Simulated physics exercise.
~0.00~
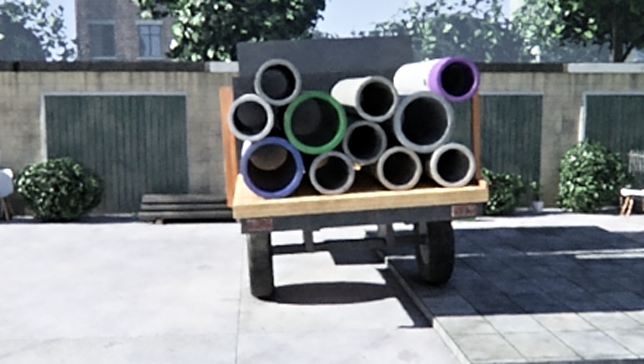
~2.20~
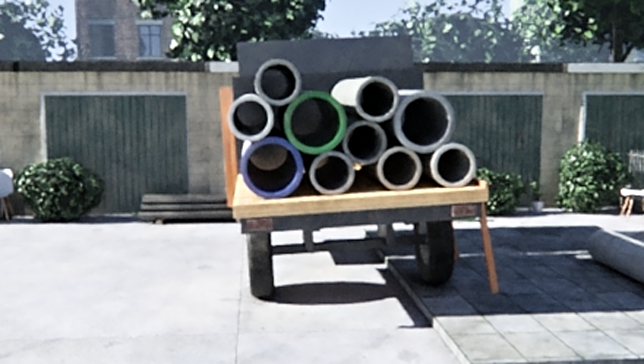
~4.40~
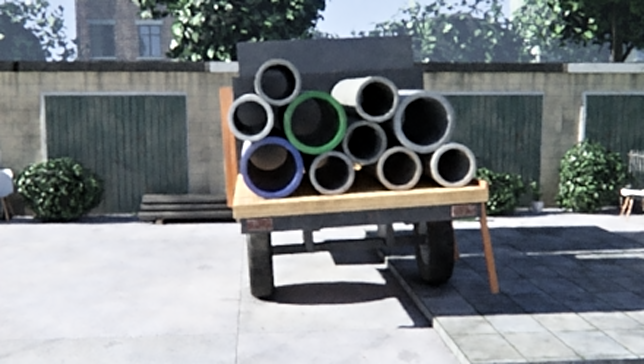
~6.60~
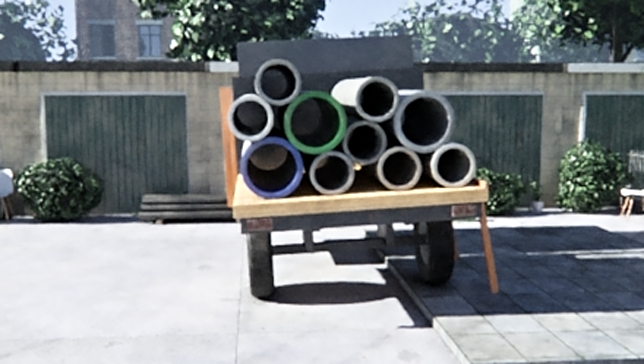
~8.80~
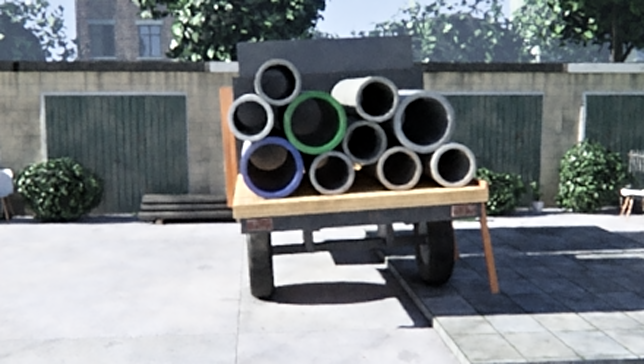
The purple-ended pipe dropped off the right side of the parked flatbed as the orange post there swung down, then rolled away out of view, while the blue, green and plain grey pipes stayed stacked on the deck.
